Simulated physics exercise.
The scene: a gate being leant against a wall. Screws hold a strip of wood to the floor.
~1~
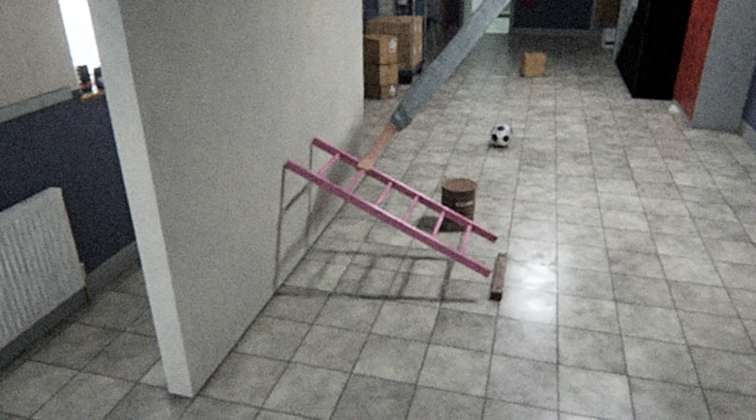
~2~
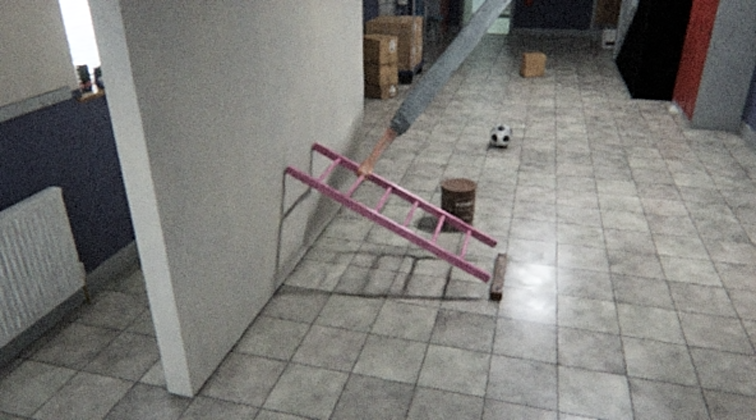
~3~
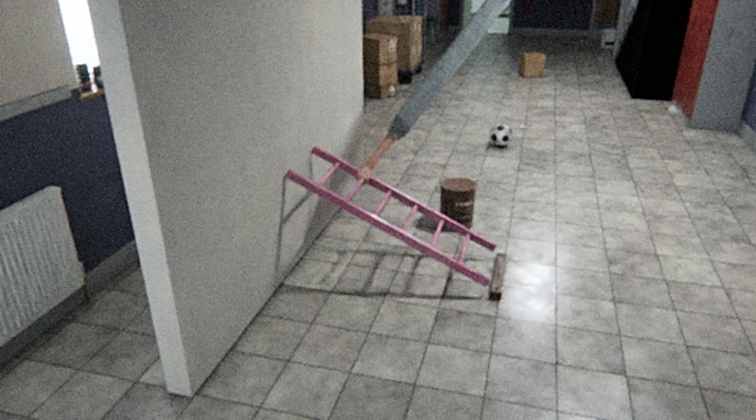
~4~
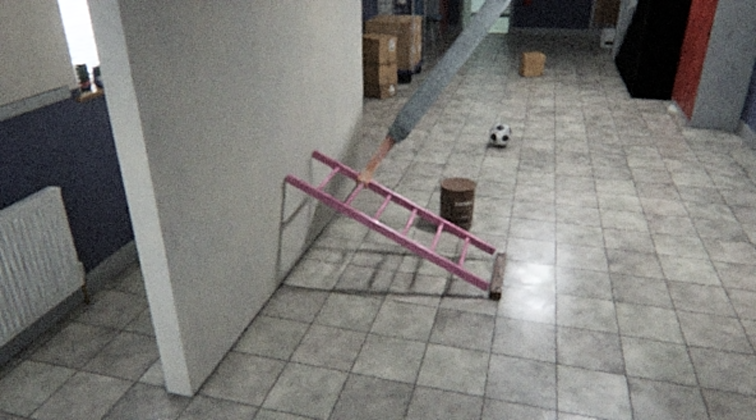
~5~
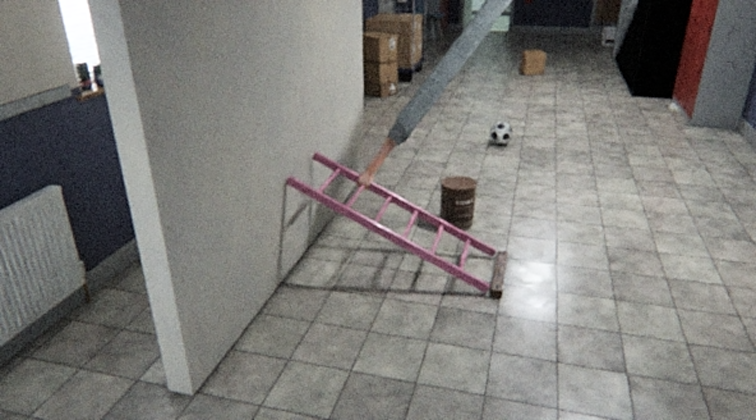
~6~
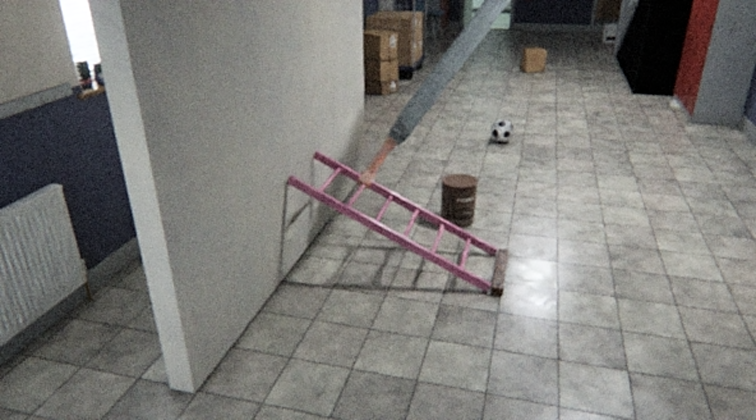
A pink, ladder-like gate leans against a pale wall while a long arm with a hand reaches down from above and grips it. It sinks slightly, its lower end shifting a little toward a strip of wood on the tiled floor. By the end it rests against the strip, still held.
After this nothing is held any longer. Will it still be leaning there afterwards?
The pink gate holds its place.
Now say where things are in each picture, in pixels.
In the first picture, still on the way; pink gate (396, 203); batten (500, 275).
In the second picture, still on the way; pink gate (396, 208); brown pail (458, 205).
In the third picture, still on the way; pink gate (396, 212); batten (499, 275).
In the fourth picture, still on the way; pink gate (395, 216); brown pail (457, 204).
In the fifth picture, still on the way; pink gate (396, 218); batten (499, 273).
In the sixth picture, in place, still held; pink gate (397, 217); brown pail (458, 201).
Then, 0.12 s later than the last frame, pink gate moving near (397, 218).
Then, 0.48 s later than the last frame, pink gate at rest near (397, 219).
When it is over, the pink gate remains leaning, near (397, 219); the rest as before.
